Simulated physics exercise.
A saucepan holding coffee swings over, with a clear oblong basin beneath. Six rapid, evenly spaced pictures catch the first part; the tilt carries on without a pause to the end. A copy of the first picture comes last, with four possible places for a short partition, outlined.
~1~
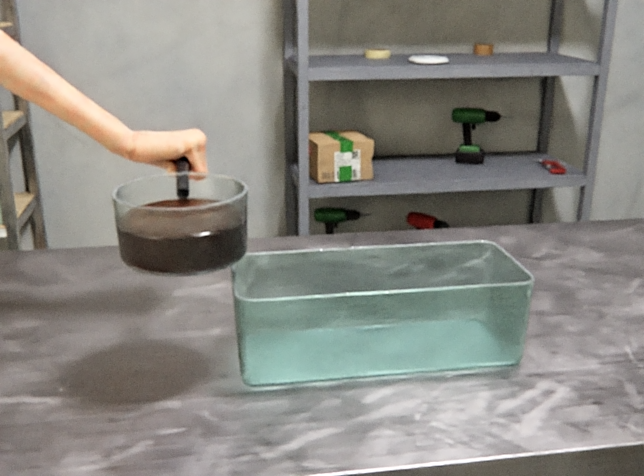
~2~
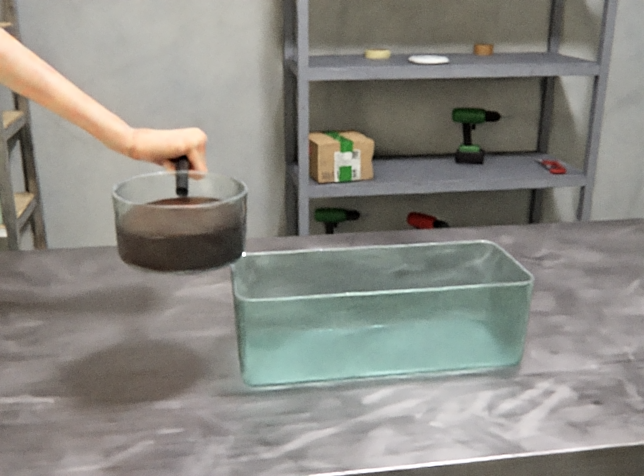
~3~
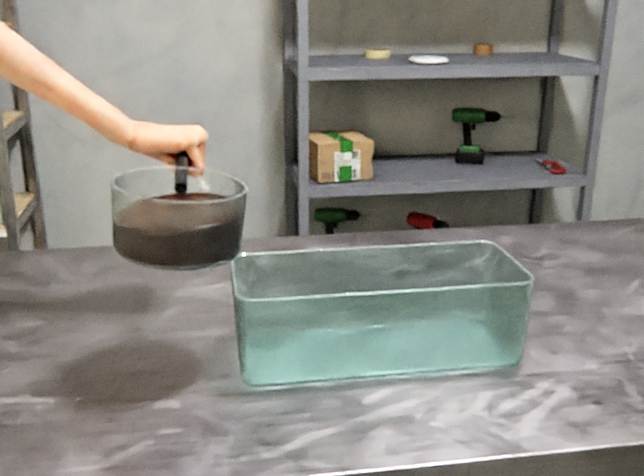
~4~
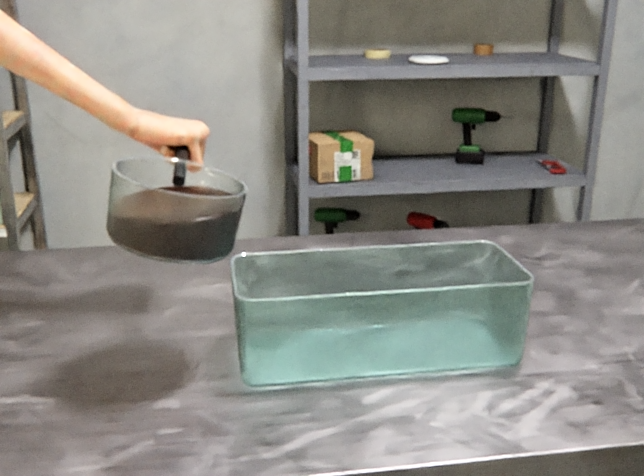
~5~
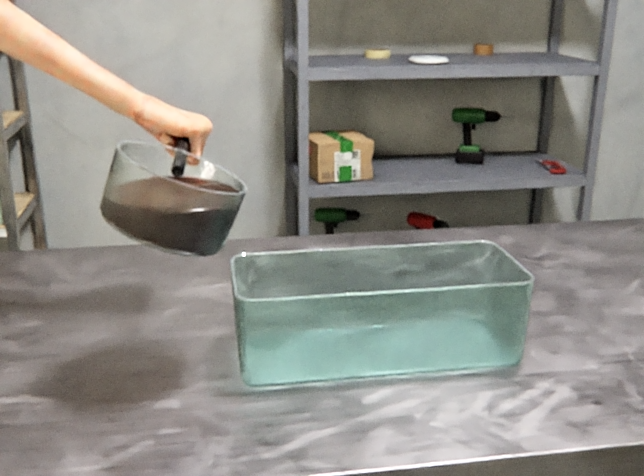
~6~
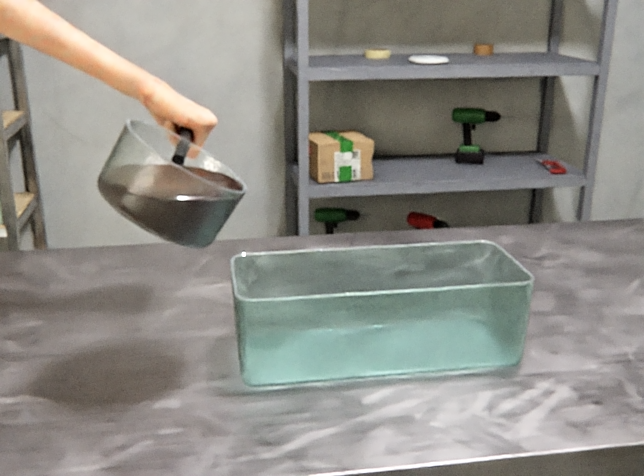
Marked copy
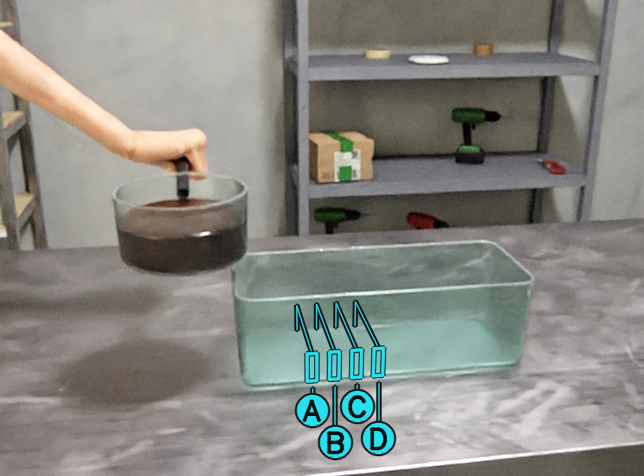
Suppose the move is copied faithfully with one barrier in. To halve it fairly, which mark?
Place C does it best.
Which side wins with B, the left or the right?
More ends on the right.
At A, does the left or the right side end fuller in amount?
The right one.
On the marked copy, A at (312, 388); B at (335, 386); C at (357, 384); D at (378, 382).
Choosing A, about 11 % ends left of the wall and 87 % right of it.
Choosing B, about 19 % ends left of the wall and 79 % right of it.
Choosing C, about 49 % ends left of the wall and 49 % right of it.
Choosing D, about 69 % ends left of the wall and 25 % right of it; 5 % is lost outside.
